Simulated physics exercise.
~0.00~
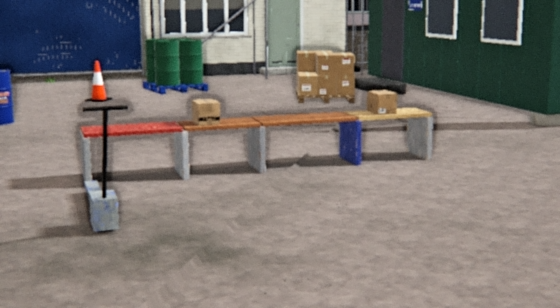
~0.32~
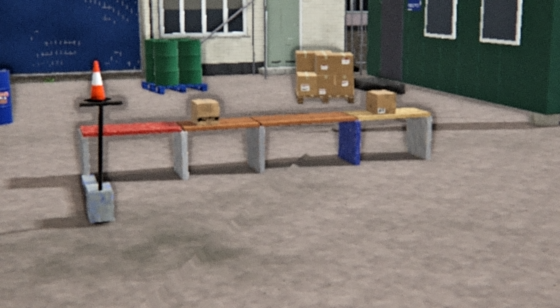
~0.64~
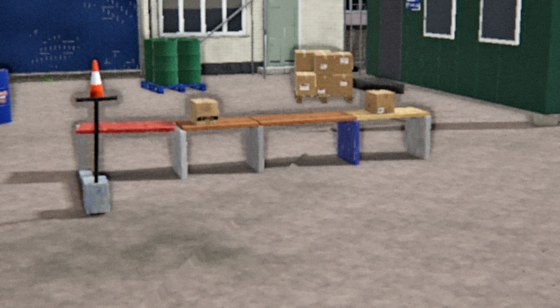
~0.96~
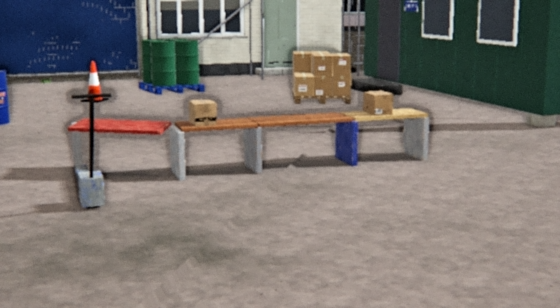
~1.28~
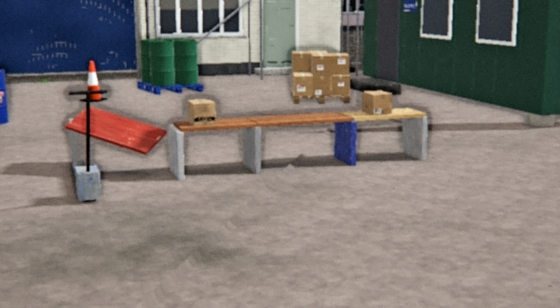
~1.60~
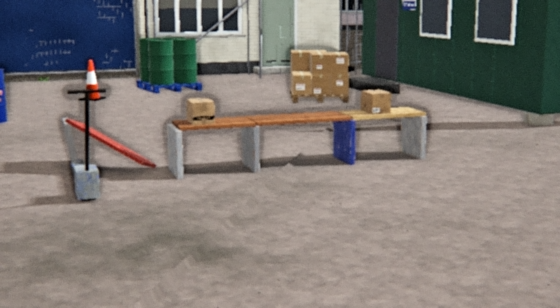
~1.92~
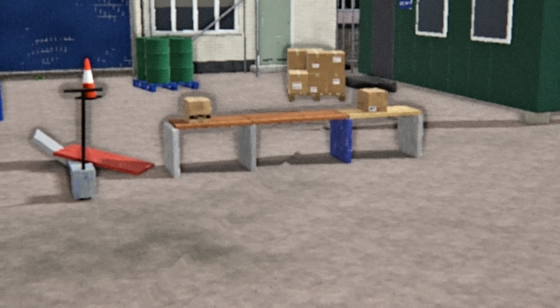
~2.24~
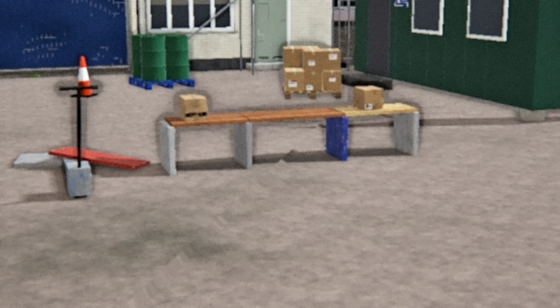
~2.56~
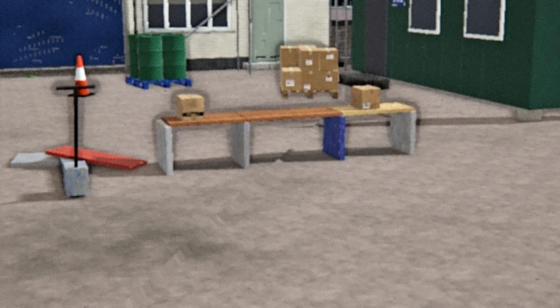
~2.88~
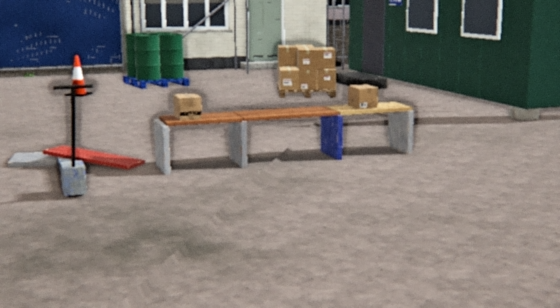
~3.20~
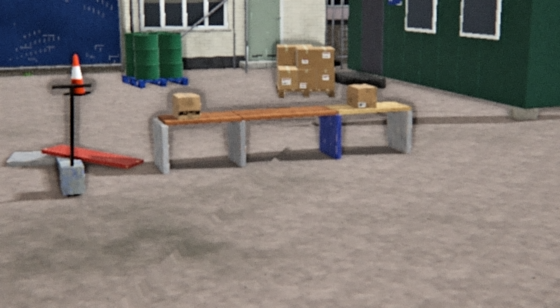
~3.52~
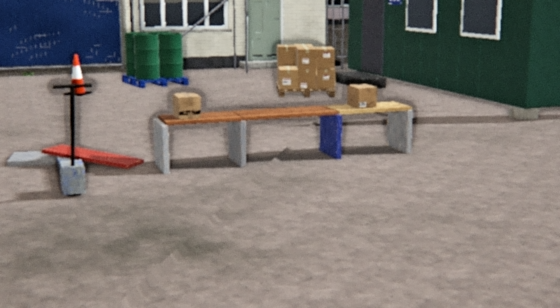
To begin with, a low rack of boards resting on upright cases stands in a yard, with two cartons on top and a jack at its left end near an orange and white cone. The jack pushes in under the red board, towards the foot of the leftmost upright. The red board shifts left, then its right end loses its support and it tips down steeply to the ground. The left upright leans over after it and falls flat. The red board lies beside it, while the blue upright, the other boards and both cartons stay in place.
